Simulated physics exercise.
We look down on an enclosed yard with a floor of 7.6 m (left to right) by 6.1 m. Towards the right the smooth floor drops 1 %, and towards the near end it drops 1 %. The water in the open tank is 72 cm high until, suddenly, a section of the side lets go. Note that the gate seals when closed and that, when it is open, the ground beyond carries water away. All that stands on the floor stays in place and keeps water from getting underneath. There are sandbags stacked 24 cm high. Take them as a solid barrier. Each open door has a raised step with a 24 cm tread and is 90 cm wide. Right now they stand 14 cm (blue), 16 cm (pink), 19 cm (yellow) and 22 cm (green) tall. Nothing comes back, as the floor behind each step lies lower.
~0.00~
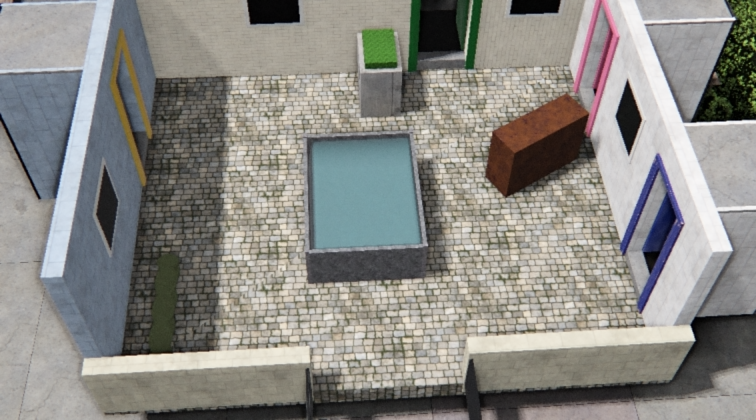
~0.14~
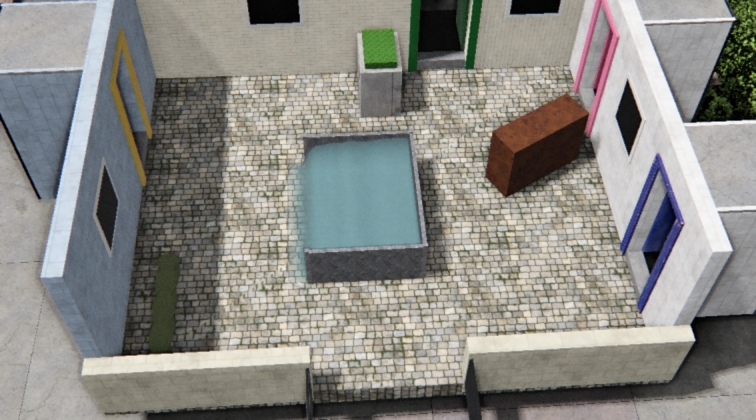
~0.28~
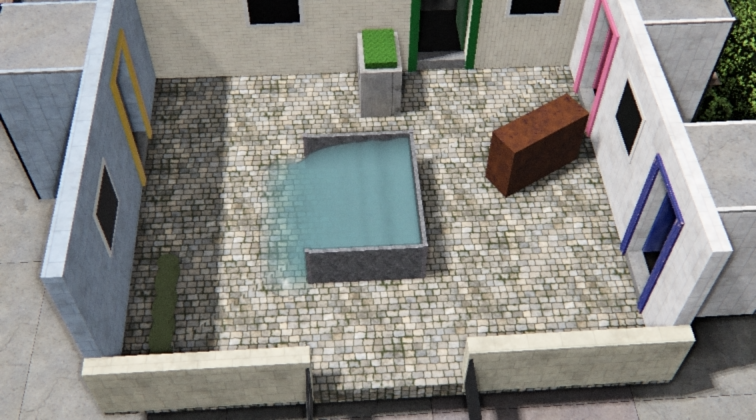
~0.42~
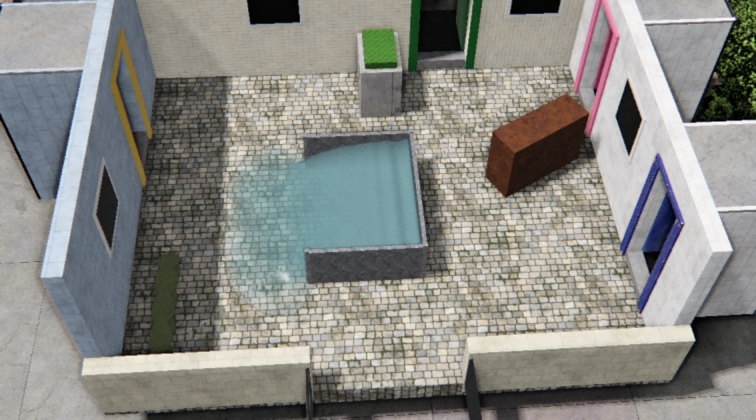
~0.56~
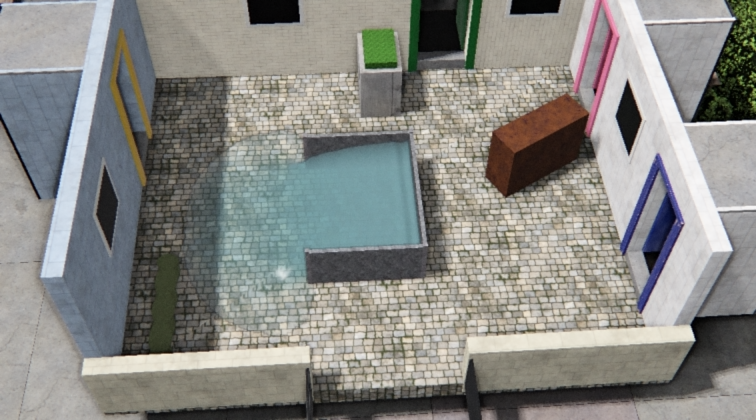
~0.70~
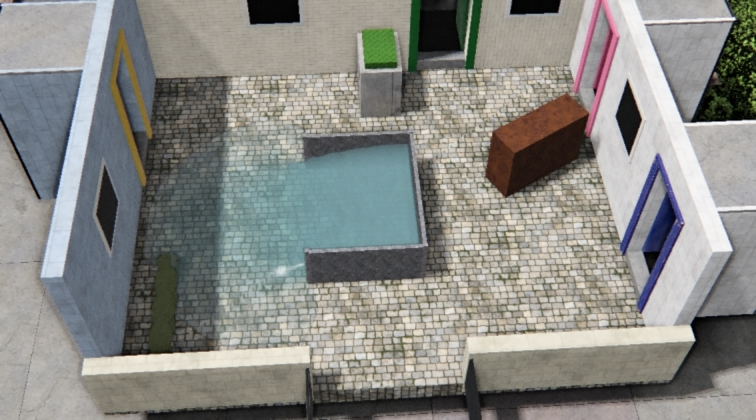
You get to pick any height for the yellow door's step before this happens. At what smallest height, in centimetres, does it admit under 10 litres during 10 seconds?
At about 23 centimetres.
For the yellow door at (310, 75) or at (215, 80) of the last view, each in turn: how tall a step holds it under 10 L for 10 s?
About 10.0 cm for the first and 21 cm for the second.
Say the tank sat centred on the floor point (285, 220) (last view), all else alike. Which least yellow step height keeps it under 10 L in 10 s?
You'd need some 29 cm.
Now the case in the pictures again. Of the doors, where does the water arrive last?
Door: Pink.
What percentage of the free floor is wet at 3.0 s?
I'd say near 40 percent.
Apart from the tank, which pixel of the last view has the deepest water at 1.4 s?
Check close to (148, 247).
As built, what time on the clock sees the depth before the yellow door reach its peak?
The depth peaks at about 1.8 seconds.
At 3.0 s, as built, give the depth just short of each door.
Depths in cm: Blue 0, pink 0, yellow 18, green 0.
After 1.4 s water covers 30 % of the floor, deepest (44 cm) near (148, 247); 26 cm at the yellow door, 2 litres in over its 19 cm step.
After 3.0 s water covers 40 % of the floor, deepest (41 cm) near (126, 329); 18 cm at the yellow door, 30 litres in over its 19 cm step.
After 10.0 s water covers 90 % of the floor, deepest (11 cm) near (602, 183); 3 cm at the yellow door, 31 litres in over its 19 cm step.
At the yellow door as built, the water arrived by 0.9 s and peaked near 28 cm at 1.8 s.
With a step of 20 cm, 25 litres would have come in within the 10 s; with 27 cm, 3 litres. So under 10 litres takes about 23 cm.
